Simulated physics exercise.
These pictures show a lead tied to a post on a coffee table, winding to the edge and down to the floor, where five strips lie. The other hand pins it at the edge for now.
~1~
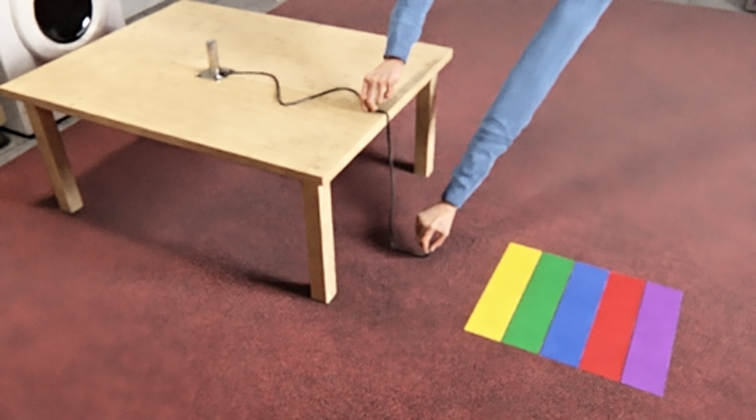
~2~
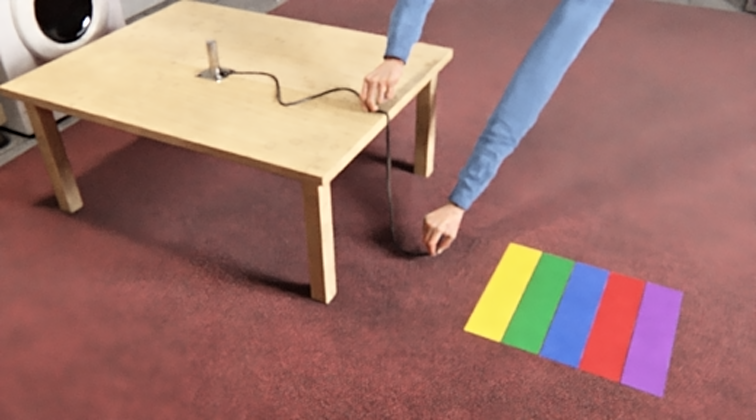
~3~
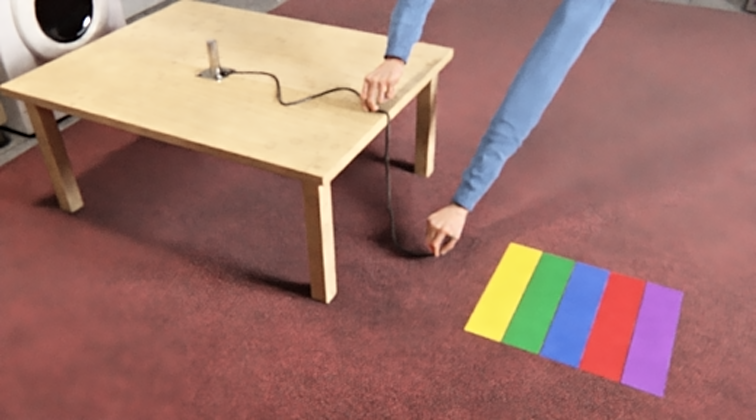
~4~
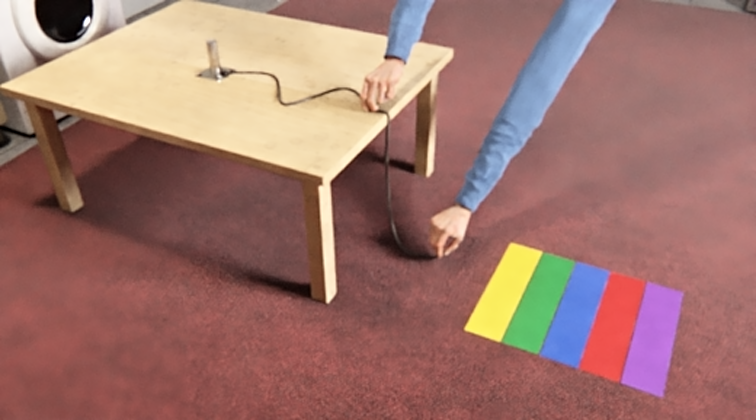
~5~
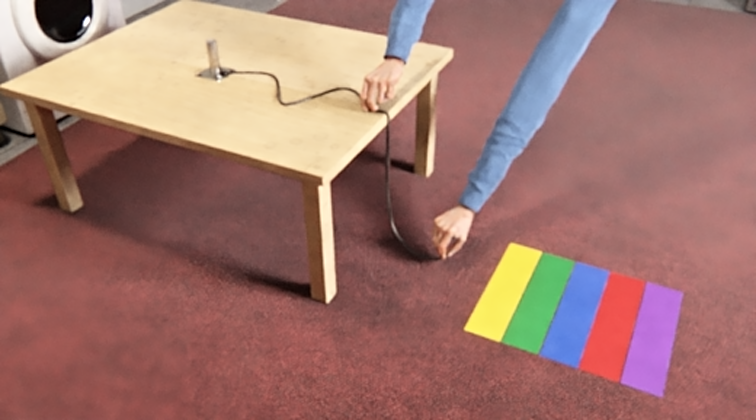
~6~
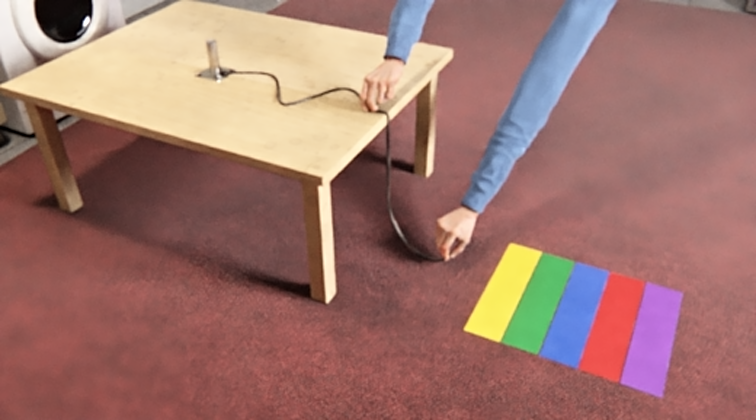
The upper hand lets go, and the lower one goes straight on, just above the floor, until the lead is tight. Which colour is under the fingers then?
The end stops over the red strip.
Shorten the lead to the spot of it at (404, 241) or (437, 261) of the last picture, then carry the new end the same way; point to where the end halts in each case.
Near (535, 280) and (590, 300).
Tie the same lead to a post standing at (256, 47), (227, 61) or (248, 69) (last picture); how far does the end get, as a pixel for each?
The places are (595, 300), (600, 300) and (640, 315).
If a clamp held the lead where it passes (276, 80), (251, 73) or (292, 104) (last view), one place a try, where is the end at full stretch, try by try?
The places are (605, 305), (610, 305) and (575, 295).
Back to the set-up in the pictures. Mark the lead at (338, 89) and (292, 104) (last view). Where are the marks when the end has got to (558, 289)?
Near (379, 112) and (330, 101).
A little later, end near (558, 289); over green.
Next, end near (594, 300); over blue.
When it is tight, end near (616, 307); over red. It gets as far as the red strip.
